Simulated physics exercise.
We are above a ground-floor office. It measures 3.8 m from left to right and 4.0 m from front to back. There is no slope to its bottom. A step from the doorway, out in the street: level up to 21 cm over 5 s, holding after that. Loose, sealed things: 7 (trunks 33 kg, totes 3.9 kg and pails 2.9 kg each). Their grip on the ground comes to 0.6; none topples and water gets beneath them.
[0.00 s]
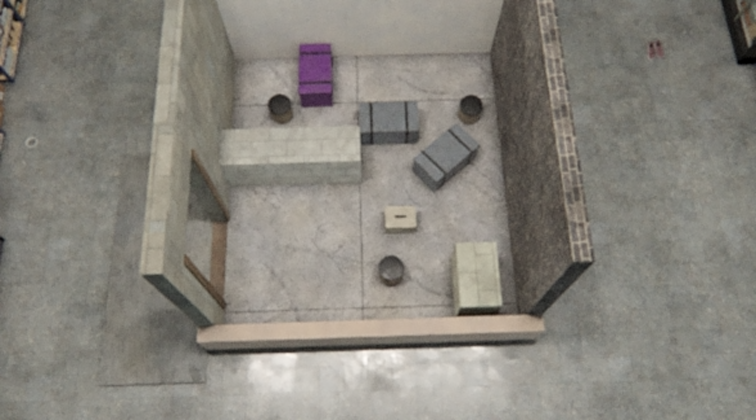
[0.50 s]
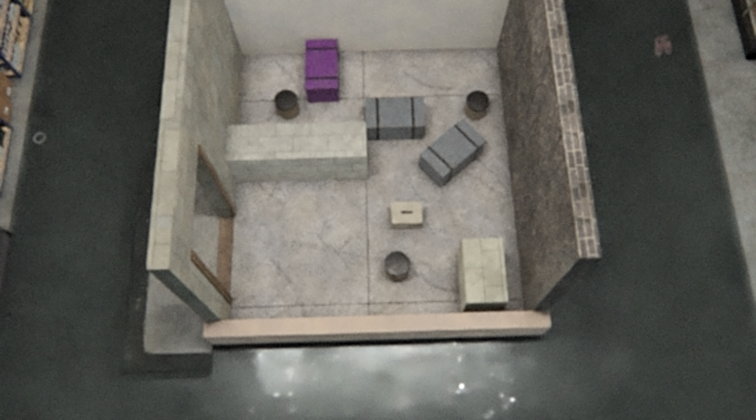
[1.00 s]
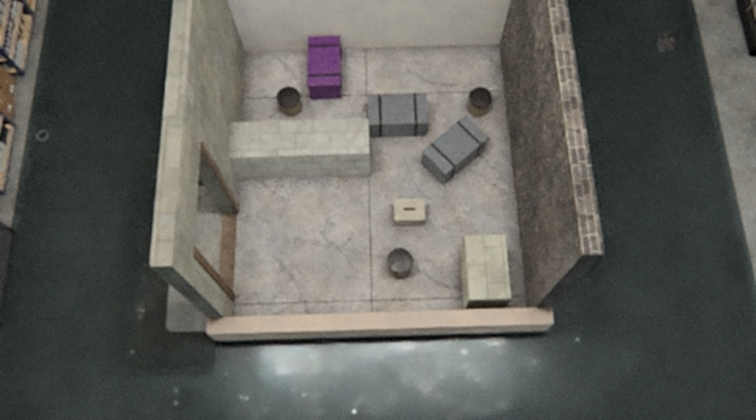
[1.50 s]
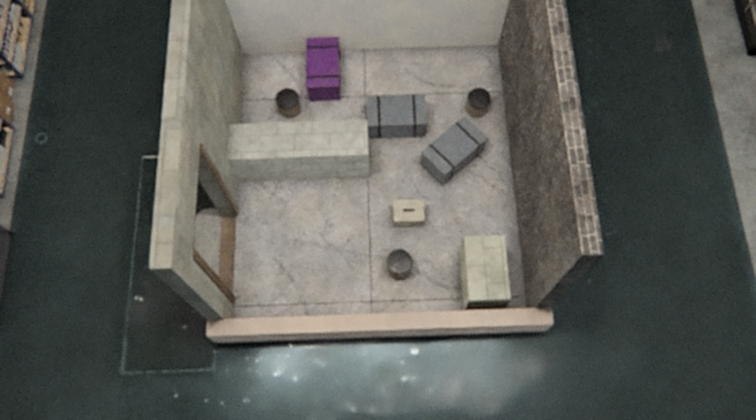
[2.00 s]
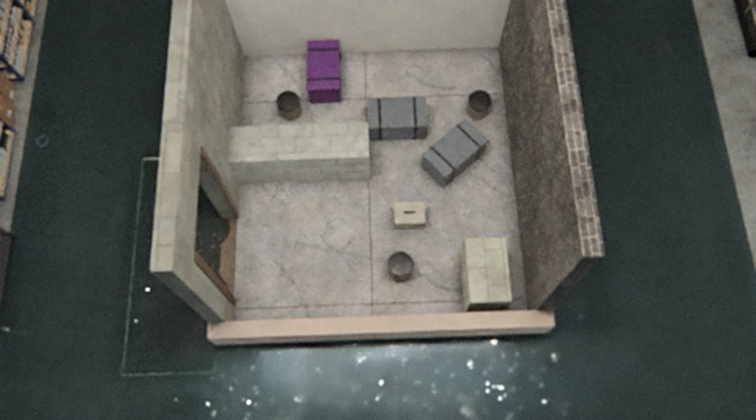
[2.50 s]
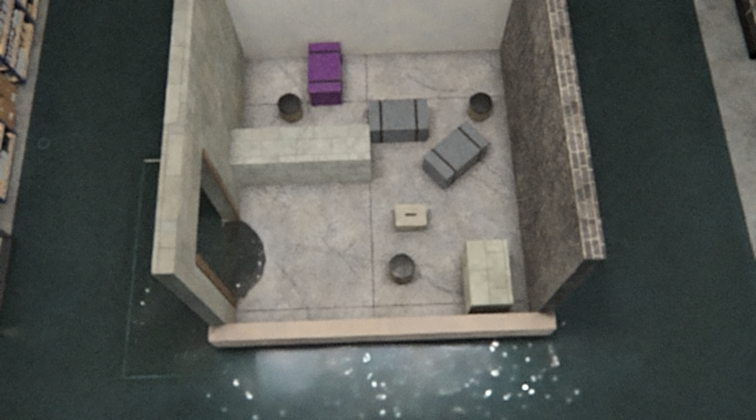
The video shows a small walled room from above, holding a purple trunk, gray boxes and dark pails, as dark water covers the floor outside and a small patch then spreads in through the left doorway; the objects stay put.
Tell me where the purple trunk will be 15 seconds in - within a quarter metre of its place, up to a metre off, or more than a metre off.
The purple trunk ends up to a metre off.
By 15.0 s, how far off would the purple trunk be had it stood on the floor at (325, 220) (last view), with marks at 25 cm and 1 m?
Outcome - it ends up well away.
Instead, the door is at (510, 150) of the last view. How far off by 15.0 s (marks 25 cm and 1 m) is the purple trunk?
Purple trunk: Drifts slightly.
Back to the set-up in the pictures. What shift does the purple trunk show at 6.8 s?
By then it has shifted roughly 0 cm.
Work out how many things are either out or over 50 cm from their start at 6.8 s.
By my tally, 2.
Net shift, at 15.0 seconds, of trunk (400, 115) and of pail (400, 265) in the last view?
50 cm, 250 cm.
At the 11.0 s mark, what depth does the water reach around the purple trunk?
I'd put it at about 4 cm.
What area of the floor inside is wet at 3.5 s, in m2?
Somewhere about 2.0 m2, give or take.
After 3.5 s the purple trunk is near (324, 67), 0.0 m from its start, aground; 0 afloat.
After 6.8 s the purple trunk is near (324, 67), 0.0 m from its start, aground; 2 afloat.
After 11.0 s the purple trunk is near (324, 67), 0.0 m from its start, aground; 2 afloat.
After 15.0 s the purple trunk is near (278, 83), 0.7 m from its start, afloat; 7 afloat.
